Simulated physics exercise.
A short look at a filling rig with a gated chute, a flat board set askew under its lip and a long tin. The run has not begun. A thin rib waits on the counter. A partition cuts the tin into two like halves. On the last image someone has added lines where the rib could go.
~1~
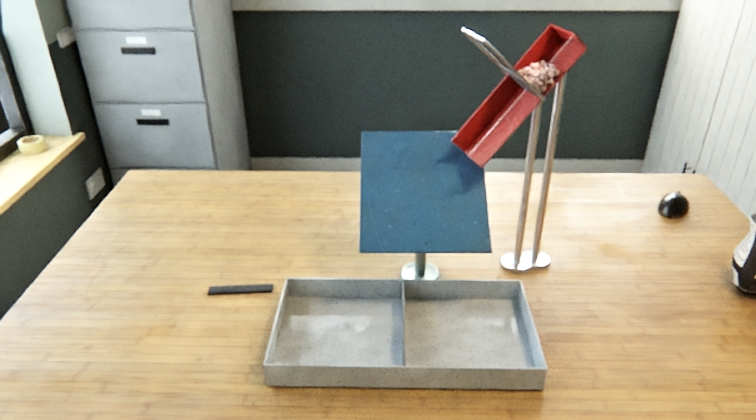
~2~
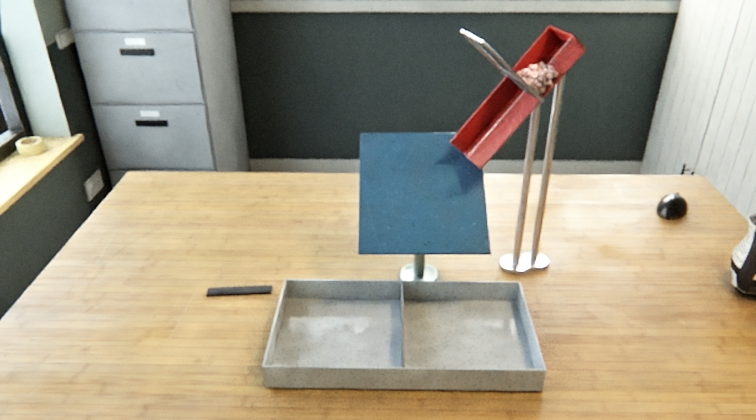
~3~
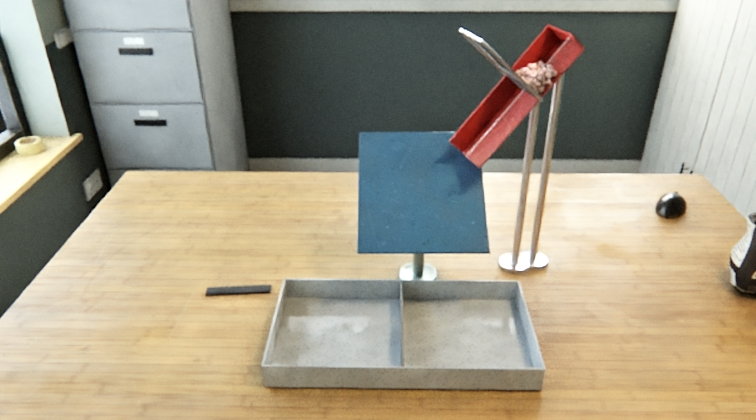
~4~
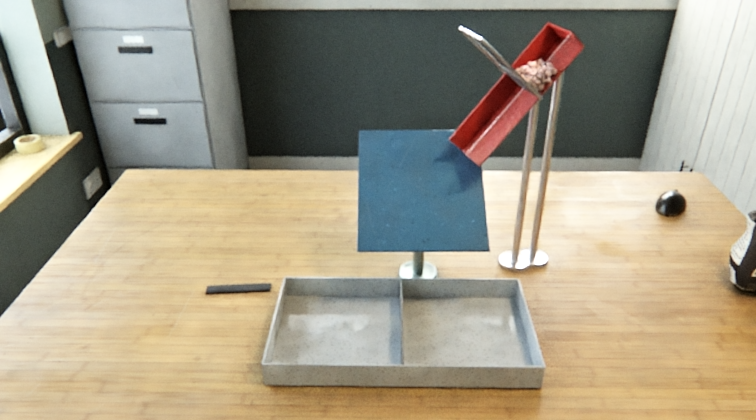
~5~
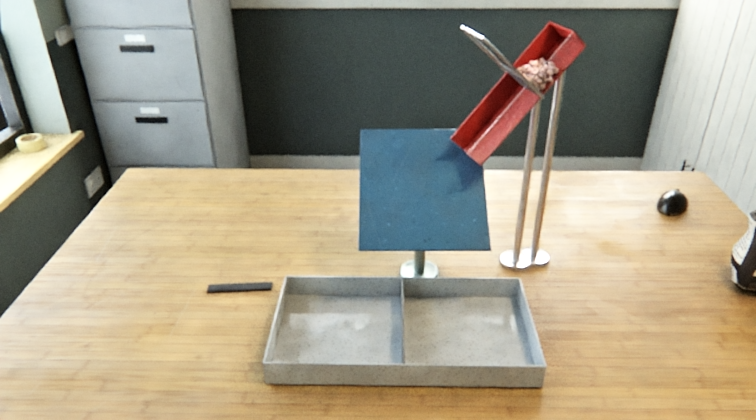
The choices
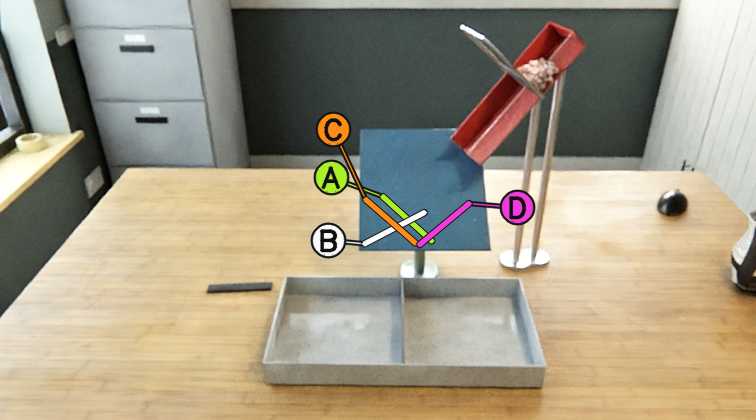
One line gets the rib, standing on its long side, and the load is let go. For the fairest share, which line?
The answer is line B.
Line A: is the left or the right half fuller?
The right half.
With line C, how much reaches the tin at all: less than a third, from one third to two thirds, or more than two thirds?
More than two thirds.
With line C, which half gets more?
The right half.
On the marked copy, line A from (382, 196) to (431, 240); line B from (424, 212) to (364, 243); line C from (365, 199) to (415, 242); line D from (469, 203) to (419, 244).
If A is chosen, of what is caught, just a few in the left half, almost all in the right.
If B is chosen, of what is caught, roughly two thirds in the left half, roughly a third in the right.
If C is chosen, of what is caught, about a tenth in the left half, almost all in the right.
If D is chosen, of what is caught, every piece in the left half, not one piece in the right.
